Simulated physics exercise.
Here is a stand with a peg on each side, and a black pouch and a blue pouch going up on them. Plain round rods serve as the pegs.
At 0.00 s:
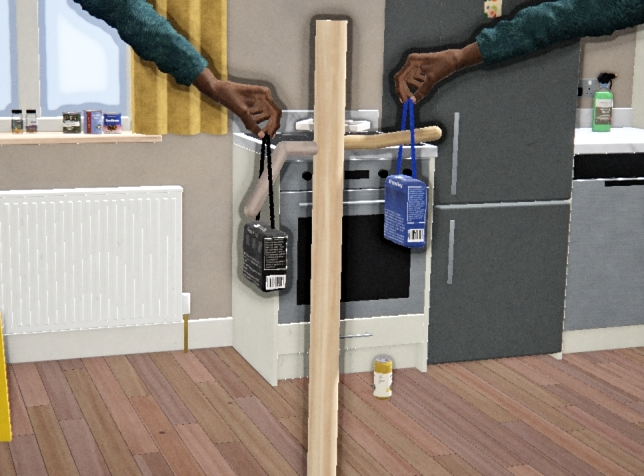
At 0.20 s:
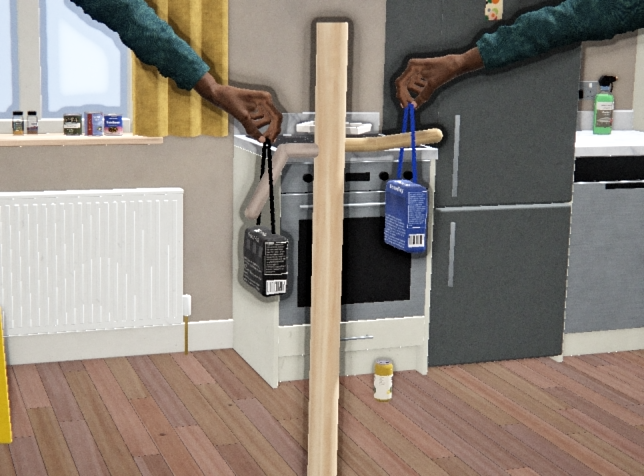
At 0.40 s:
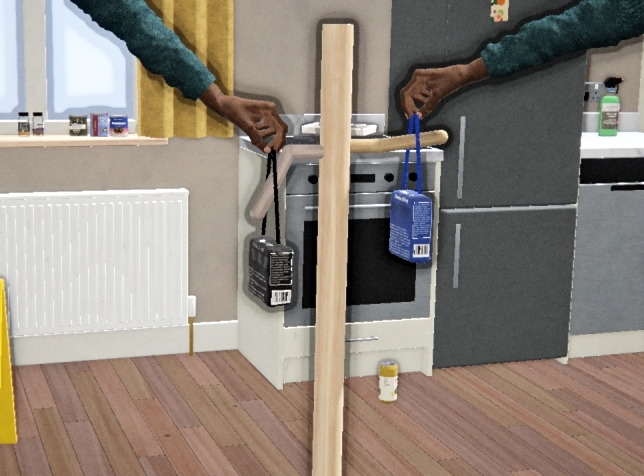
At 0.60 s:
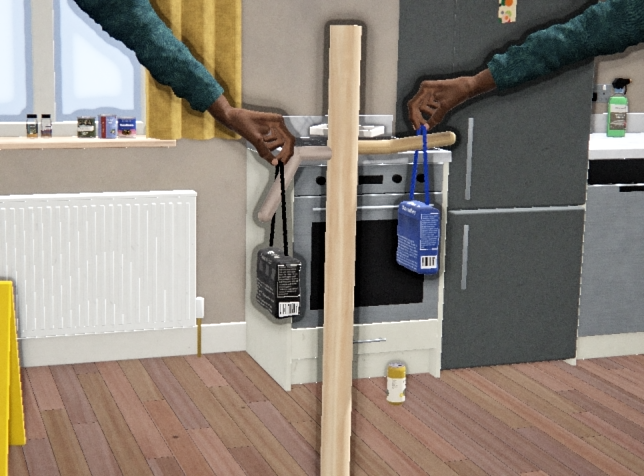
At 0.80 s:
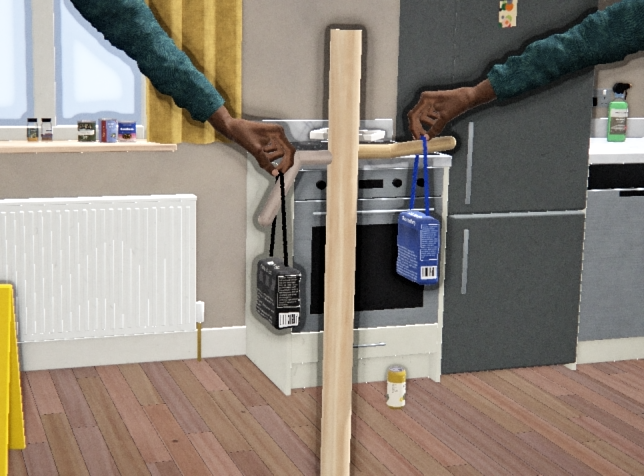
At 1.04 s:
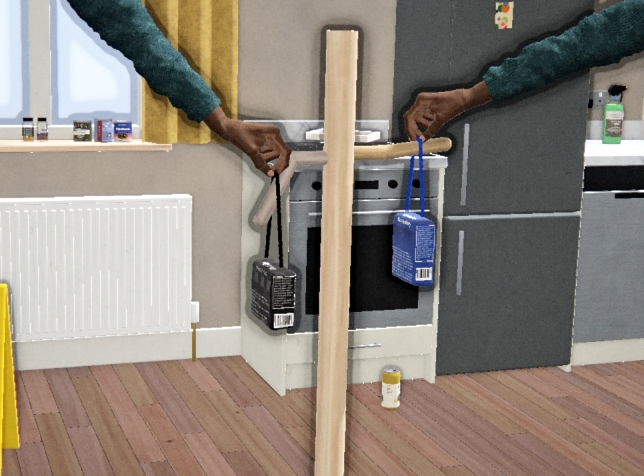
Two hands lowering a black pouch and a blue pouch by their loops beside a wooden stand's pegs, moving down slightly.
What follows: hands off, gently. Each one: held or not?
Black pouch - not held, blue pouch - held.
After 1.44 s, black pouch on the floor; blue pouch still up near (413, 251).
After 1.70 s, black pouch on the floor; blue pouch still up near (412, 251).
In the end, black pouch on the floor; blue pouch still up near (412, 251). The black pouch drops to the floor and the blue pouch remains on its peg.
